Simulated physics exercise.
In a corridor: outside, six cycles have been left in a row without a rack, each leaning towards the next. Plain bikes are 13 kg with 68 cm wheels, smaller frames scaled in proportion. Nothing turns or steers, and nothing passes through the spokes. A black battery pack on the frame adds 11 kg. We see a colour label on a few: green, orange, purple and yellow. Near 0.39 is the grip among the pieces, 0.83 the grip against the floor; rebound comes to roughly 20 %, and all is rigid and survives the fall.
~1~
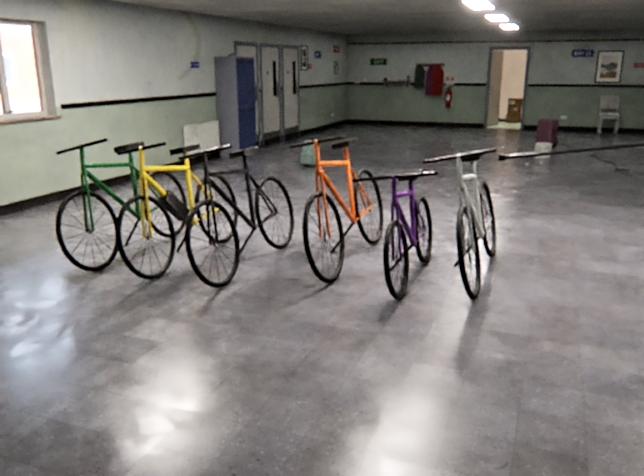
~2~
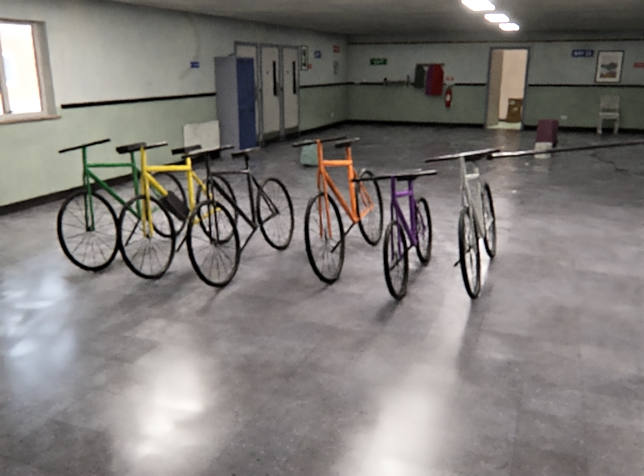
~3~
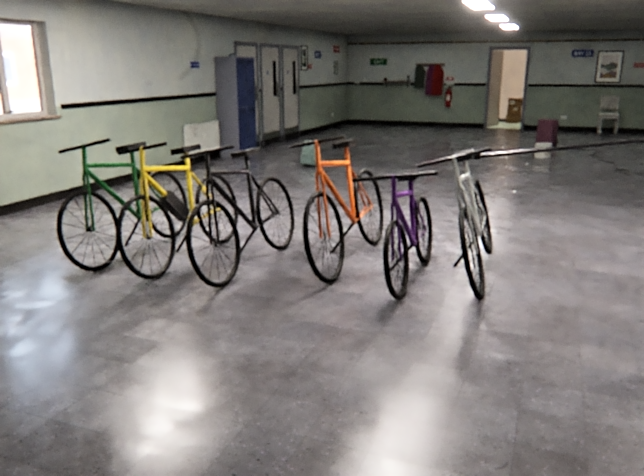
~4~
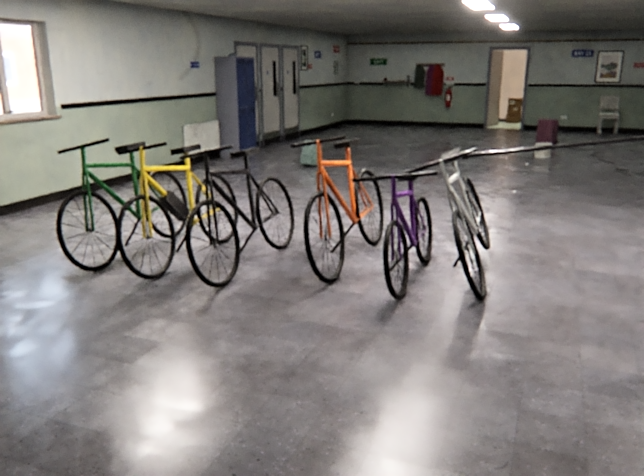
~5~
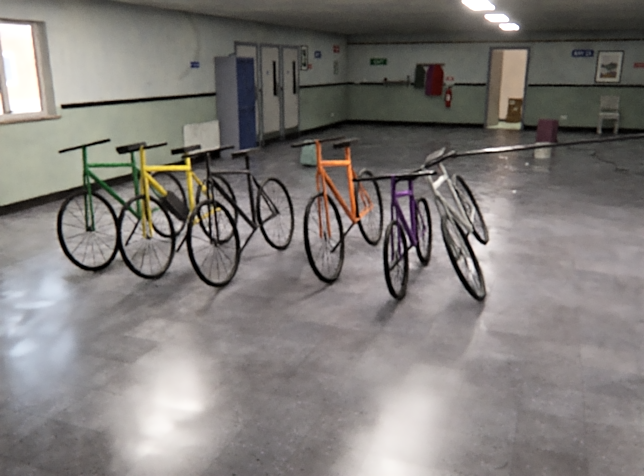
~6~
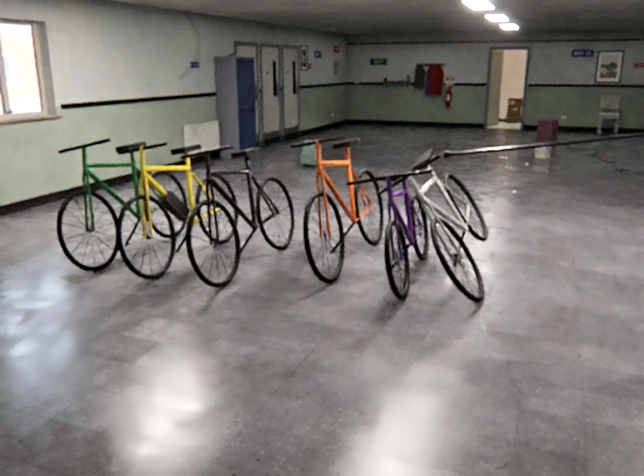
A silver bicycle at the right end of a loose row, with a long thin pole reaching it from the right, stands in a large pale-green-walled room, seen from the front by a still camera. Purple, orange, black, yellow and green bicycles stand to its left on the shiny grey floor. The pole pushes leftward, the silver bicycle leans over against the purple one, and the purple one tilts slightly left.
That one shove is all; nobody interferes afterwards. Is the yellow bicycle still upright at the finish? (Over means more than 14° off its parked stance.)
Yes, it is still up.
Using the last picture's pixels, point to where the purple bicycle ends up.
I'd point at about (351, 247).
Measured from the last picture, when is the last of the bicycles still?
Somewhere near 2.0 seconds.
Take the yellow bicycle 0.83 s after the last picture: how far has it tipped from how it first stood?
Its tilt comes to about 0° at that moment.
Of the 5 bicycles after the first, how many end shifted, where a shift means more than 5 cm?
The shifted count is 2.
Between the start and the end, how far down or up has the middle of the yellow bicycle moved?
At the end it is roughly 0 cm lower than at the start.
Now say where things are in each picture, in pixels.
In the first picture (each place is the centre of the face we see best), pole end (502, 158) 10 cm from the first bicycle; yellow bicycle (204, 195); green bicycle (149, 189); purple bicycle (385, 247); the others all in place.
The second picture shows pole end (490, 157) 5 mm from the first bicycle; yellow bicycle (205, 196).
The third picture shows pole end (478, 157) pushing; yellow bicycle (204, 195); the others all in place.
The fourth picture shows pole end (466, 156) pushing; yellow bicycle (204, 195); the others all in place.
The fifth picture shows pole end pushing; yellow bicycle (204, 196); the others all in place.
The sixth picture shows pole end (447, 155) stopped; yellow bicycle (204, 196); purple bicycle (385, 248) tilted 4°; green bicycle (151, 190); one has shifted.
Then, 0.35 s later than the last frame, 1 of the 5 other bicycles over; yellow bicycle unmoved; purple bicycle tilted 14°.
Then, 0.83 s later than the last frame, 1 of the 5 other bicycles over; yellow bicycle unmoved; purple bicycle tilted 30°.
Then, 1.23 s later than the last frame, 2 of the 5 other bicycles over; yellow bicycle unmoved; purple bicycle tilted 50°.
Then, 1.51 s later than the last frame, 2 of the 5 other bicycles over; yellow bicycle unmoved; purple bicycle tilted 64°.
When it is over, 2 of the 5 other bicycles over; yellow bicycle unmoved; purple bicycle tilted 68°; orange bicycle tilted 48°. Three left standing. In pixels of the last frame, middles, yellow bicycle near (179, 199), purple bicycle near (351, 247).
